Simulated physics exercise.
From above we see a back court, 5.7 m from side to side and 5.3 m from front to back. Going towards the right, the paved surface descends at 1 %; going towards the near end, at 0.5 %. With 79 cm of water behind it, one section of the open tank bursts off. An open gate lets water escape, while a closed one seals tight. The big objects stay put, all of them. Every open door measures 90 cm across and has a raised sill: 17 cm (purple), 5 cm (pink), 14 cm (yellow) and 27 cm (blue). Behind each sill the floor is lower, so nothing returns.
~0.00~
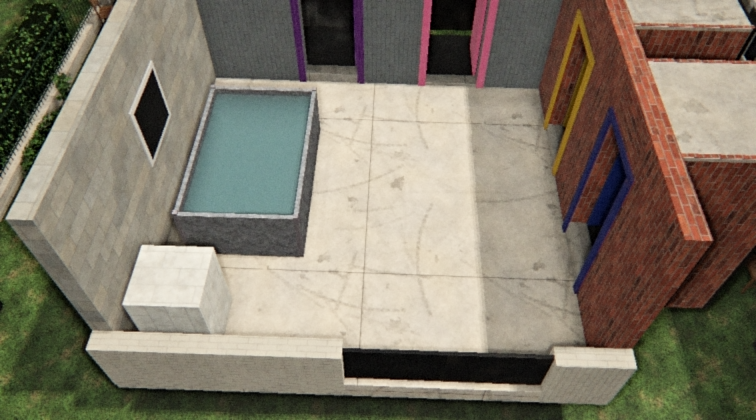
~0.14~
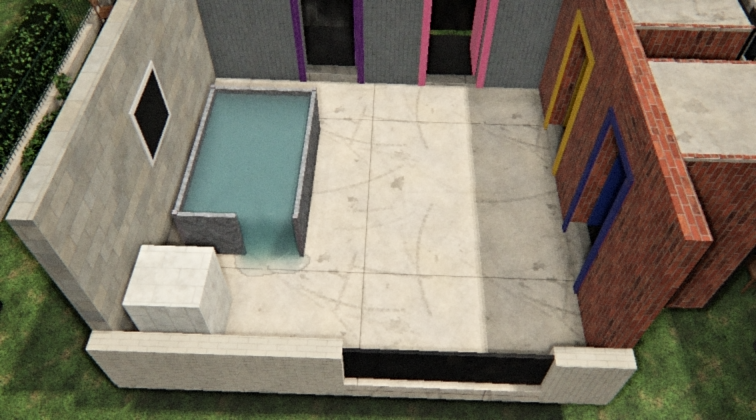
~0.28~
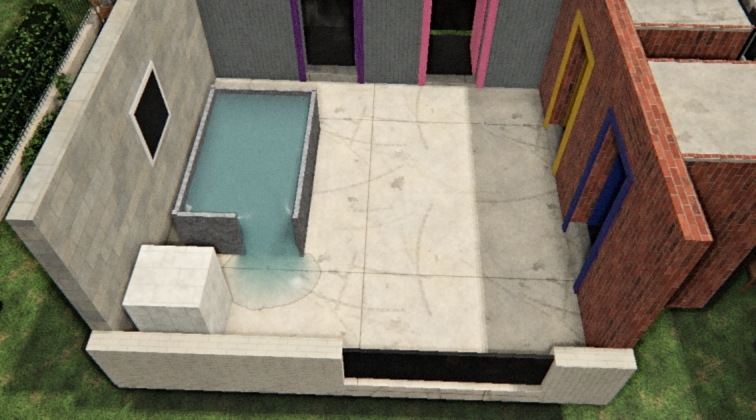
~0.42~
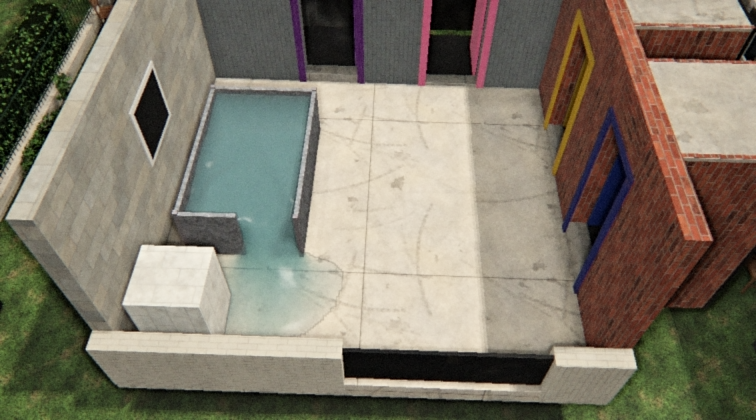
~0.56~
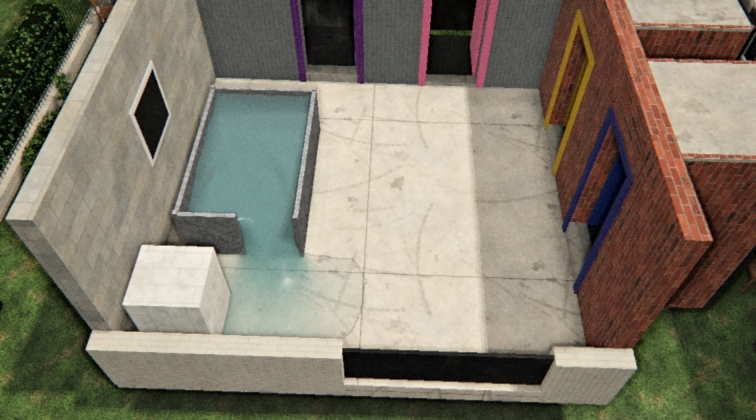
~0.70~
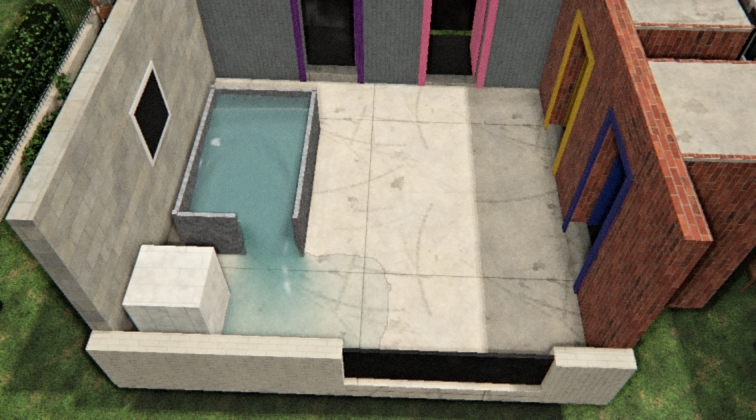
At the start, still blue-green water fills an open tank beside the left wall of a paved court. A section at the tank's near end gives way, and water pours through the gap, spreads past the white block to the low front wall, then creeps rightward across the paving.
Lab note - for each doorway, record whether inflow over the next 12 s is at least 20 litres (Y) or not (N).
Purple door: Not over, pink door: Over, yellow door: Not over, blue door: Not over.
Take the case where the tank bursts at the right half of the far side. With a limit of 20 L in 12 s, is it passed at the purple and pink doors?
Against that limit the purple door gives a greater amount and the pink door gives a lower amount.
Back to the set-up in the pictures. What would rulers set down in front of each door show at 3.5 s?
Depths in cm: Purple 0, pink 0, yellow 6, blue 23.
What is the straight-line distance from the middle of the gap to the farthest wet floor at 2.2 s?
About 4.4 m out.
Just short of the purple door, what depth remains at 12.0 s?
Around 13.0 cm deep.
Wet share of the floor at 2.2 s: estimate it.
Around 30 per cent wet.
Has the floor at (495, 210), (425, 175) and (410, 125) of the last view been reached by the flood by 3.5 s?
Going in order, covered, then clear, then clear.
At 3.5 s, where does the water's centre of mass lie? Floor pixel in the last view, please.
Around (332, 243).
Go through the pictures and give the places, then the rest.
The first frame shows still water, 79 cm deep, in the open tank at (252, 150).
In the second frame, the front is at (306, 258), 0.5 m from the gap at (271, 241); 0.2 m2 of floor is under water; 79 cm left at the back of the open tank.
In the third frame, water pours out at (271, 242) and has run 0.8 m, to (246, 302); typically 10 cm deep outside, 79 cm at the open tank's back.
In the fourth frame, the front is at a hidden place, 1.4 m from the gap at (271, 243); 1.8 m2 of floor is under water; 79 cm left at the back of the open tank.
In the fifth frame, the front is at a hidden place, 1.8 m from the gap at (271, 243); 2.8 m2 of floor is under water; 78 cm left at the back of the open tank.
In the sixth frame, the front is at a hidden place, 2.1 m from the gap at (271, 242); 3.3 m2 of floor is under water; 69 cm left at the back of the open tank.
After 1.4 s water covers 20 % of the floor and is deepest (52 cm) near (235, 361); purple door not reached, pink door not reached, yellow door not reached, blue door not reached.
After 2.2 s water covers 30 % of the floor and is deepest (43 cm) near (235, 361); purple door not reached, pink door not reached, yellow door not reached, blue door not reached.
After 3.5 s water covers 55 % of the floor and is deepest (33 cm) near (583, 375); purple door not reached, pink door not reached, yellow door 6 cm at the sill, 0 L in, blue door 23 cm at the sill, 0 L in.
After 7.0 s water covers 90 % of the floor and is deepest (20 cm) near (534, 98); purple door 12 cm at the sill, 0 L in, pink door 14 cm at the sill, 74 L in, yellow door 8 cm at the sill, 0 L in, blue door 14 cm at the sill, 0 L in.
After 12.0 s water covers 100 % of the floor and is deepest (16 cm) near (583, 375); purple door 13 cm at the sill, 0 L in, pink door 9 cm at the sill, 187 L in, yellow door 11 cm at the sill, 0 L in, blue door 8 cm at the sill, 0 L in.
